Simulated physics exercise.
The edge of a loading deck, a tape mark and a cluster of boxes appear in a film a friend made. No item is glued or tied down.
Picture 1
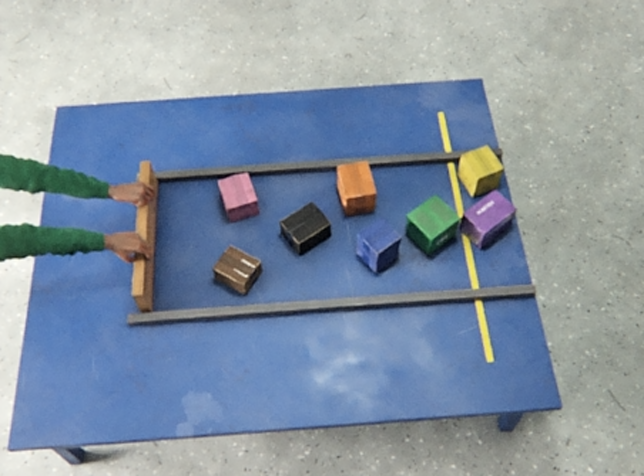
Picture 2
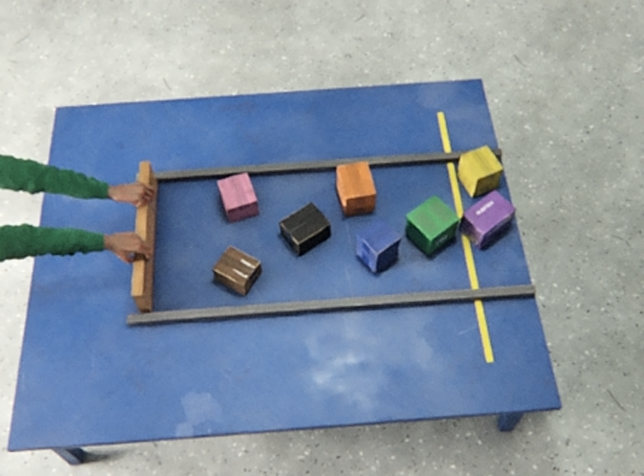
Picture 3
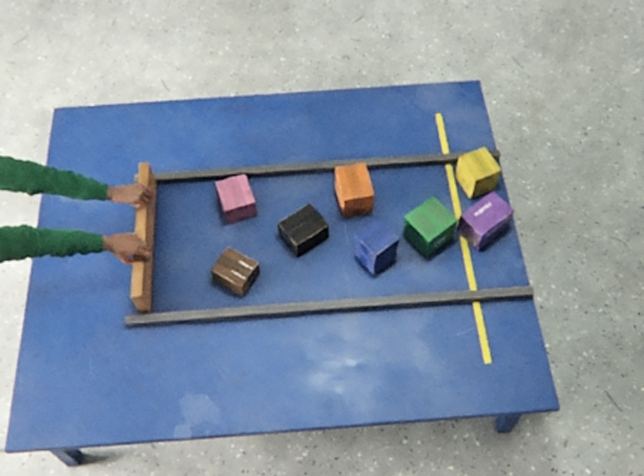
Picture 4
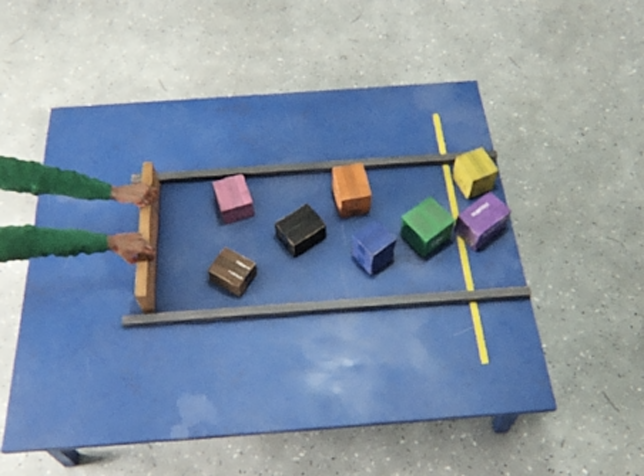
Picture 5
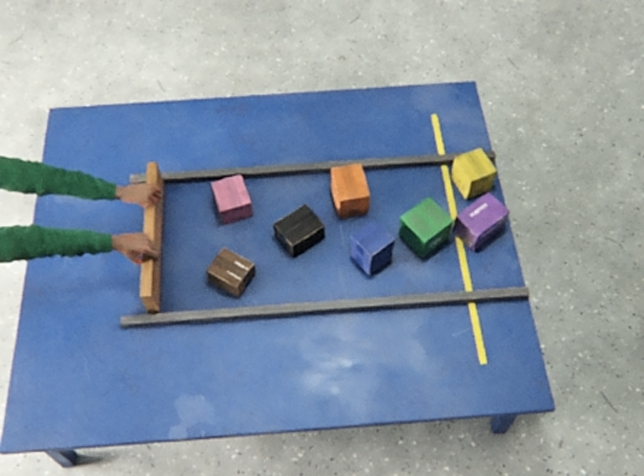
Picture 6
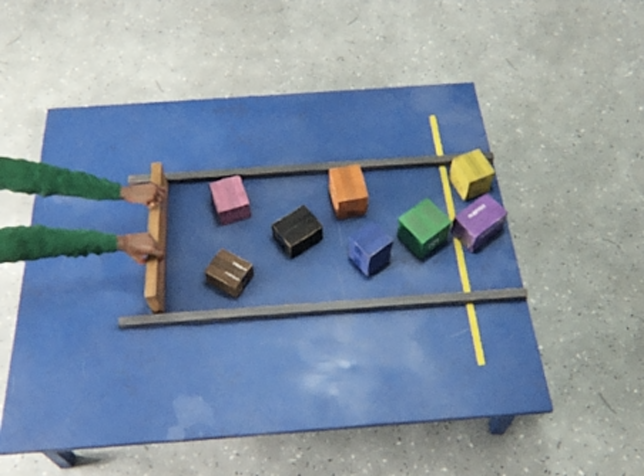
Two green-sleeved arms held a wooden plank at the left end of two rails on a blue table, then slid it slightly right toward the scattered colored boxes, which stayed put without being touched.
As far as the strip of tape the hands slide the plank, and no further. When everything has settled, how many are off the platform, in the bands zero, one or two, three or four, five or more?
The fall count stops at three or four.
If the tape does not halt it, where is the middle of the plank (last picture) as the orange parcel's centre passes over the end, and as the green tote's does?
With the orange parcel it sits around (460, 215), with the green tote around (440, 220).
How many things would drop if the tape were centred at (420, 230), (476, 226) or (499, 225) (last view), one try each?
Try by try, 1, 5 and 8.
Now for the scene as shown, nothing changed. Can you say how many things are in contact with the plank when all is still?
At rest, 3 are in contact.
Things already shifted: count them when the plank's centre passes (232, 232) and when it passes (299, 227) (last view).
The count reaches 2 first and 3 second.
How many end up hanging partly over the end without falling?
I'd put it at 2.
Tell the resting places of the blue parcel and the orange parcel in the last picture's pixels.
The blue parcel comes to rest at (516, 250), and the orange parcel comes to rest at (495, 183).
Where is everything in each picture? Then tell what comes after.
In the first frame, yellow parcel (480, 171); purple box (487, 219); green tote (432, 226); plank (146, 236); tape (463, 225).
In the second frame, purple box (487, 220); brown parcel (238, 270).
In the third frame, green tote (430, 227); pink parcel (236, 199).
In the fourth frame, yellow parcel (475, 174); orange parcel (351, 191).
In the fifth frame, purple box (481, 222); blue parcel (372, 248).
In the sixth frame, yellow parcel (472, 175); purple box (479, 223); green tote (423, 229); plank (158, 237); tape (455, 228).
Early on, none off yet; yellow parcel at rest near (472, 175); purple box at rest near (479, 223); green tote at rest near (423, 229).
A while later, none off yet; yellow parcel at rest near (472, 175); purple box travelled a little near (487, 220); green tote travelled a little near (439, 226).
Finally, the number that fall off is three or four; lost, green tote, purple box and yellow parcel.
